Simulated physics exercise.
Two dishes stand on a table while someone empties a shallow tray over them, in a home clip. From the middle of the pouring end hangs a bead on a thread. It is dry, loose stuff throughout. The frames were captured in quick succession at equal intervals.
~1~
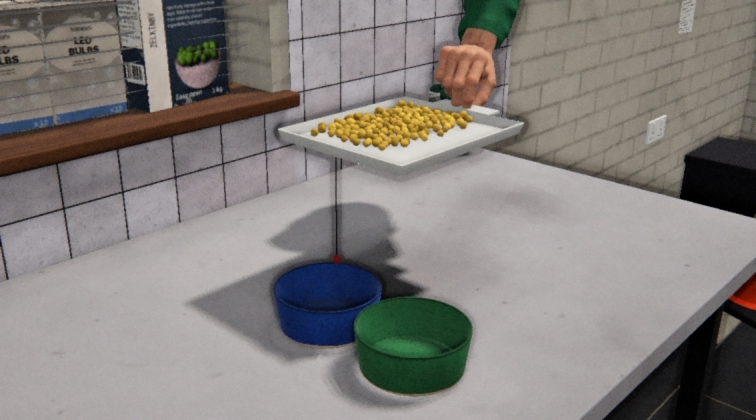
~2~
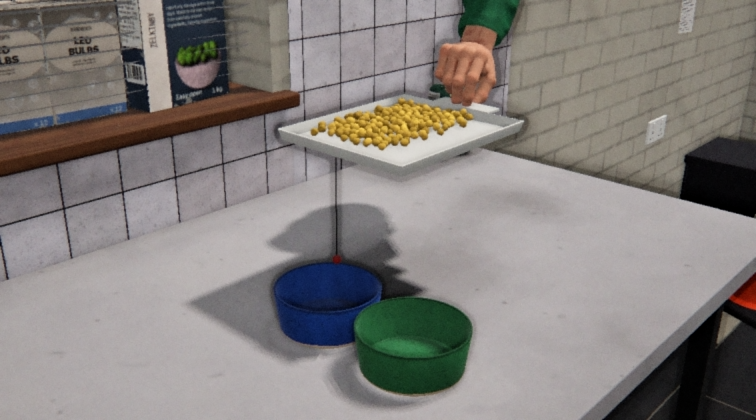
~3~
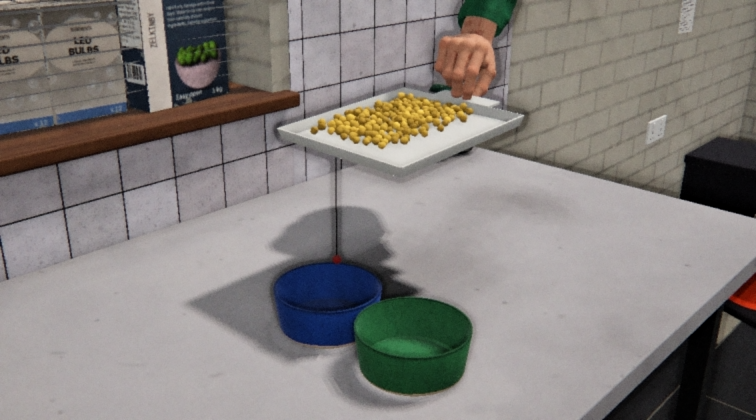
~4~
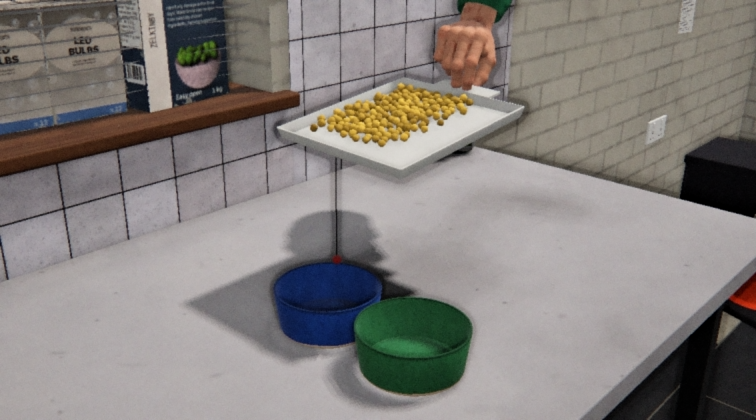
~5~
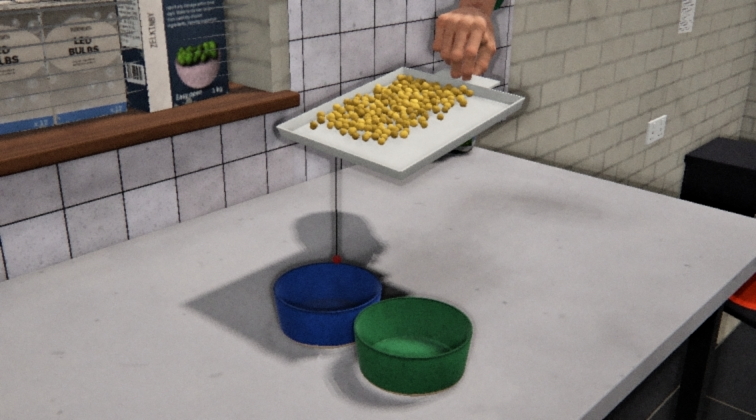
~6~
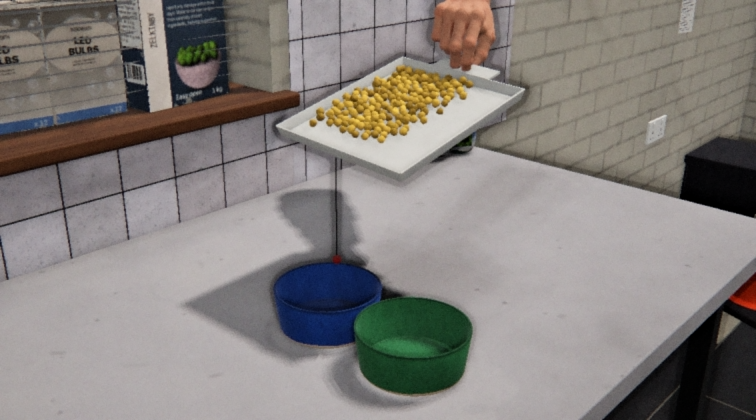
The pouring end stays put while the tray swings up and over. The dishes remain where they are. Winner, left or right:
Watch, the one on the left side catches more of it.
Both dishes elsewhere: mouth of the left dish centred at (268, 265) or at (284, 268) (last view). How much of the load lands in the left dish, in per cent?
It works out to 10 percent and then 20 percent.
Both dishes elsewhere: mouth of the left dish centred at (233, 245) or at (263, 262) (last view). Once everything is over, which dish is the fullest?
Try 1 - the dish at right, try 2 - the dish at right.
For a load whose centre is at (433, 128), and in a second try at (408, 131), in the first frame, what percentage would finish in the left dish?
About 60 and 60 per cent.
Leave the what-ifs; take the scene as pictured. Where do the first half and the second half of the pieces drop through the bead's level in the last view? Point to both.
For the early half I get (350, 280), and for the late half (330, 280).
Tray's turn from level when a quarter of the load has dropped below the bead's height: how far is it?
The tilt is near 110° by then.
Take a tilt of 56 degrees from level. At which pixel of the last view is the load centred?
The load's middle is around (363, 125).
Soon after the last picture, tray tipped steeply; nearly all on the tray; a stray few in the air.
A little later, tray tipped right over; nearly all on the tray; a small part in the right dish; a stray few in the left dish; a stray few outside both; a stray few in the air.
Later still, tray tipped past a quarter turn; about a quarter in the right dish; about half in the left dish; about a quarter outside both.
At rest, tray tipped past a quarter turn; about a quarter in the right dish; about half in the left dish; about a quarter outside both.
